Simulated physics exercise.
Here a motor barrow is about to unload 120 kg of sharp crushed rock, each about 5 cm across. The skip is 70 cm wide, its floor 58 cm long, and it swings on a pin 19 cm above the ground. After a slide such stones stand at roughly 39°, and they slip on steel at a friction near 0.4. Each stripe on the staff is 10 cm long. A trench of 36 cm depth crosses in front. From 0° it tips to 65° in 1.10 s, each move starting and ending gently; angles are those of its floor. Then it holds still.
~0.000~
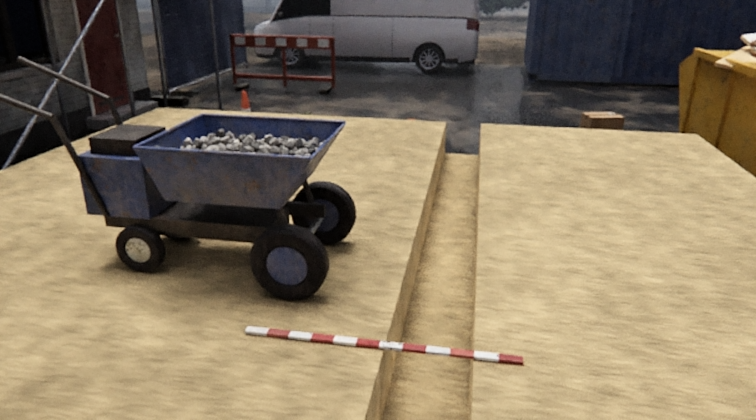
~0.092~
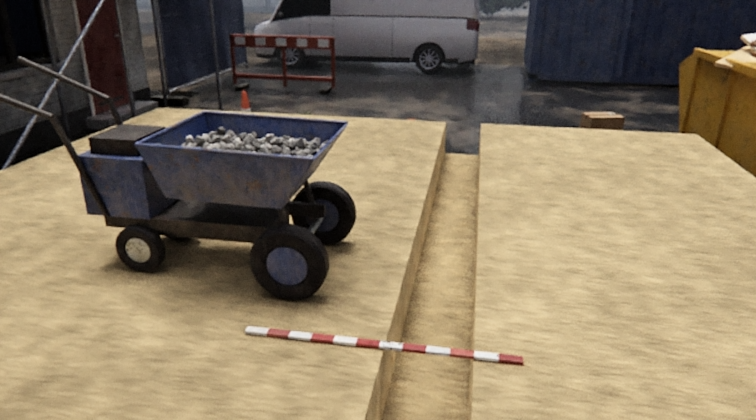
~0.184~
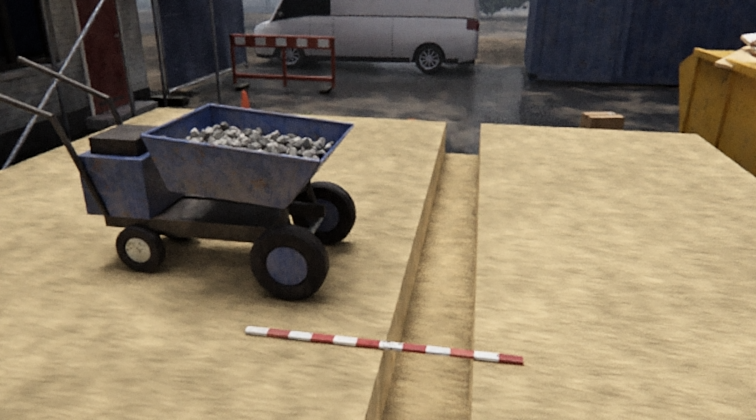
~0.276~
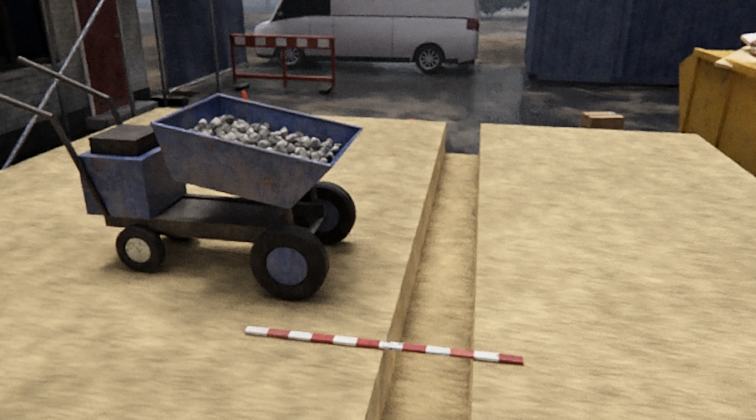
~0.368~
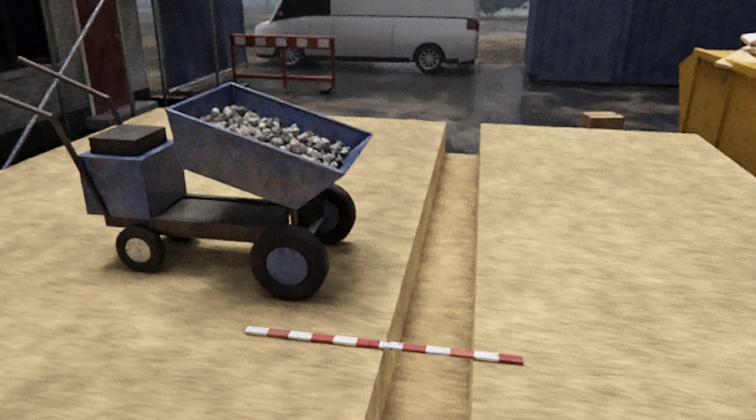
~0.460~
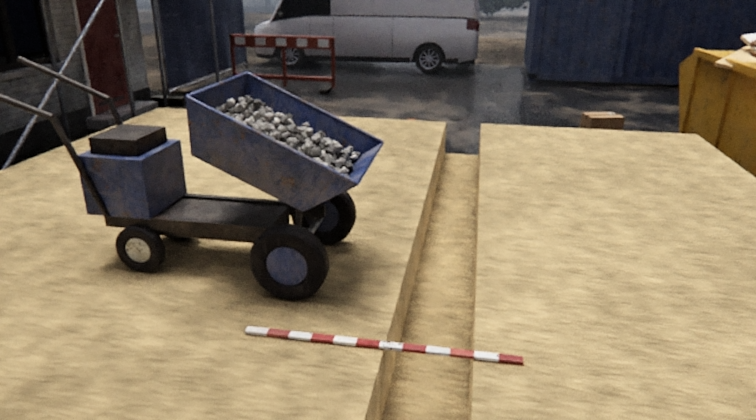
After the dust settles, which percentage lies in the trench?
About 44 per cent.
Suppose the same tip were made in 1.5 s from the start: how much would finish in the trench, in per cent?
It would be near 40 per cent.
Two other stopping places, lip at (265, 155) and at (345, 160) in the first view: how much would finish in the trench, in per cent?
First some 35, then 30 per cent.
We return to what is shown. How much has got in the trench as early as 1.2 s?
Some 10 per cent.
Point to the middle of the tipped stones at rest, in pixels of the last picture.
Near (446, 335).
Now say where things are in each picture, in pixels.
The skip is at 0°, its lip at (310, 159); the top of the load is at (256, 140), in the first picture.
Lip at (313, 160), floor tilted 1°, highest stones at (257, 139); the stones move at 0.2 m/s on average, in the second picture.
The skip is at 5°, its lip at (320, 162); the top of the load is at (240, 133); the stones move at 0.4 m/s on average, in the third picture.
The skip is at 10°, its lip at (331, 167); the top of the load is at (228, 126); the stones move at 0.6 m/s on average, in the fourth picture.
Lip at (344, 174), floor tilted 17°, highest stones at (229, 115); the stones move at 0.7 m/s on average, in the fifth picture.
Lip at (357, 184), floor tilted 25°, highest stones at (241, 105); the stones move at 0.8 m/s on average, in the sixth picture.
After 0.8 s the floor is at 55°; 100 % in the skip; the foremost stones are at (391, 203).
After 1.2 s the floor is at 65°; 92 % in the skip, 8 % in the trench; the foremost stones are at (458, 310).
After 1.5 s the floor is at 65°; 68 % in the skip, 31 % in the trench, 1 % past the trench; the foremost stones are at (502, 280).
After 3.5 s the floor is at 65°; 55 % in the skip, 44 % in the trench, 1 % past the trench; the foremost stones are at (516, 281).
